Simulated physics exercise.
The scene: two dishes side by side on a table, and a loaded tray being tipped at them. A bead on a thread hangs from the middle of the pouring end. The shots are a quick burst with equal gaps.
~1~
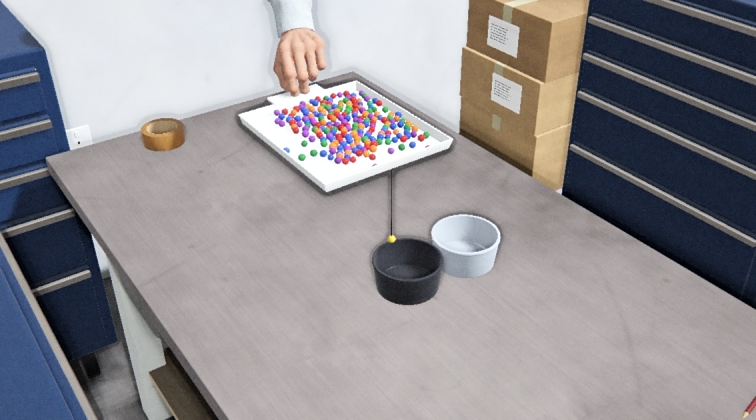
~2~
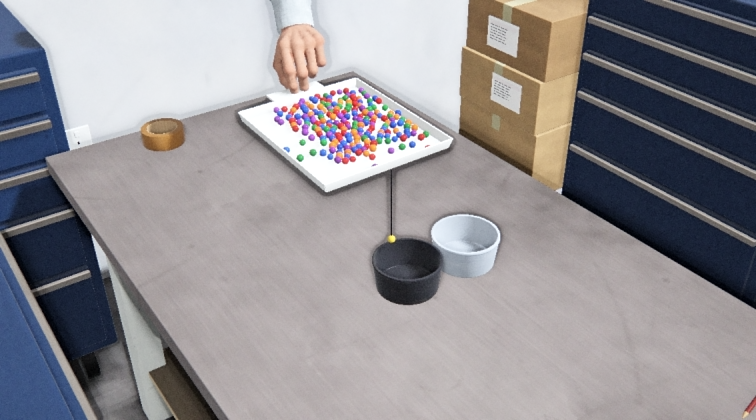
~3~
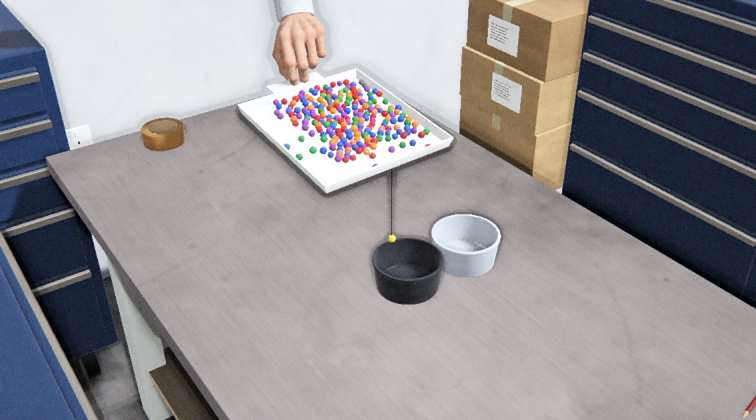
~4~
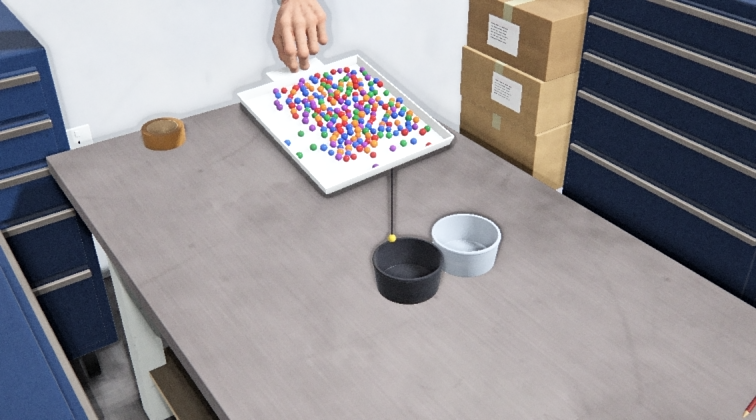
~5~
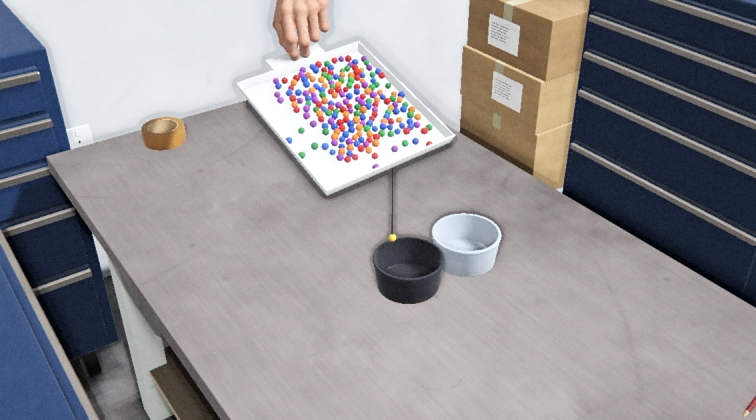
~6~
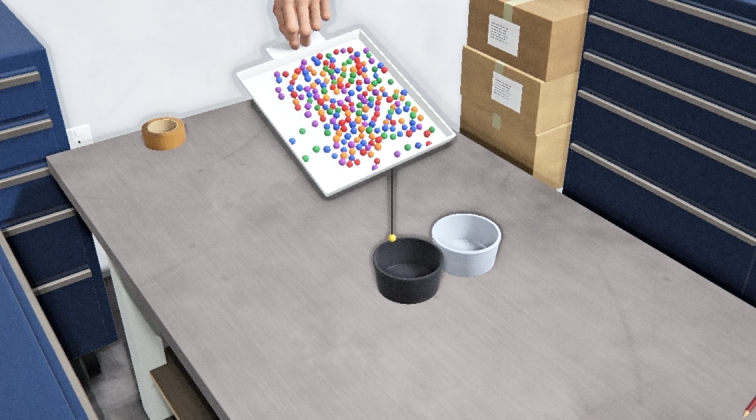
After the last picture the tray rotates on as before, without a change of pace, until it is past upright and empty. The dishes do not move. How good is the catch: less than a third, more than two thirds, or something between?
Caught overall: Under a third.
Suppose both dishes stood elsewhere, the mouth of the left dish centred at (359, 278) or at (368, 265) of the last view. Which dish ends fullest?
The first try: Left. The second: Left.
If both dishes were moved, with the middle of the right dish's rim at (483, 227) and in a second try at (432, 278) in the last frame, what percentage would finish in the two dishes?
First some 10, then 30 per cent.
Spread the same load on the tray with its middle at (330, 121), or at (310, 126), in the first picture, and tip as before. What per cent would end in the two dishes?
The first gives 20 %, the second 20 %.
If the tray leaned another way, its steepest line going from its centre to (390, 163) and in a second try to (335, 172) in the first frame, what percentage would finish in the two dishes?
Near 60 % and 0 %.
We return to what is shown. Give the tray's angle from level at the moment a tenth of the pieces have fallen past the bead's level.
Roughly 65°.
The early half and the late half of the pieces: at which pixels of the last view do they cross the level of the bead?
At about (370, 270), then at (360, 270).
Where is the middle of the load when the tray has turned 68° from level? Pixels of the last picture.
At about (366, 188).
Shortly afterwards, tray tipped steeply; near half on the tray; a little in the left dish; a little outside both; near a quarter in the air.
Next, tray tipped past a quarter turn; only a few on the tray; near a quarter in the left dish; near two thirds outside both; a little in the air.
Some moments later, tray tipped past a quarter turn; near a quarter in the left dish; the bulk outside both.
In the end, tray tipped past a quarter turn; near a quarter in the left dish; none at all in the right dish; the bulk outside both.
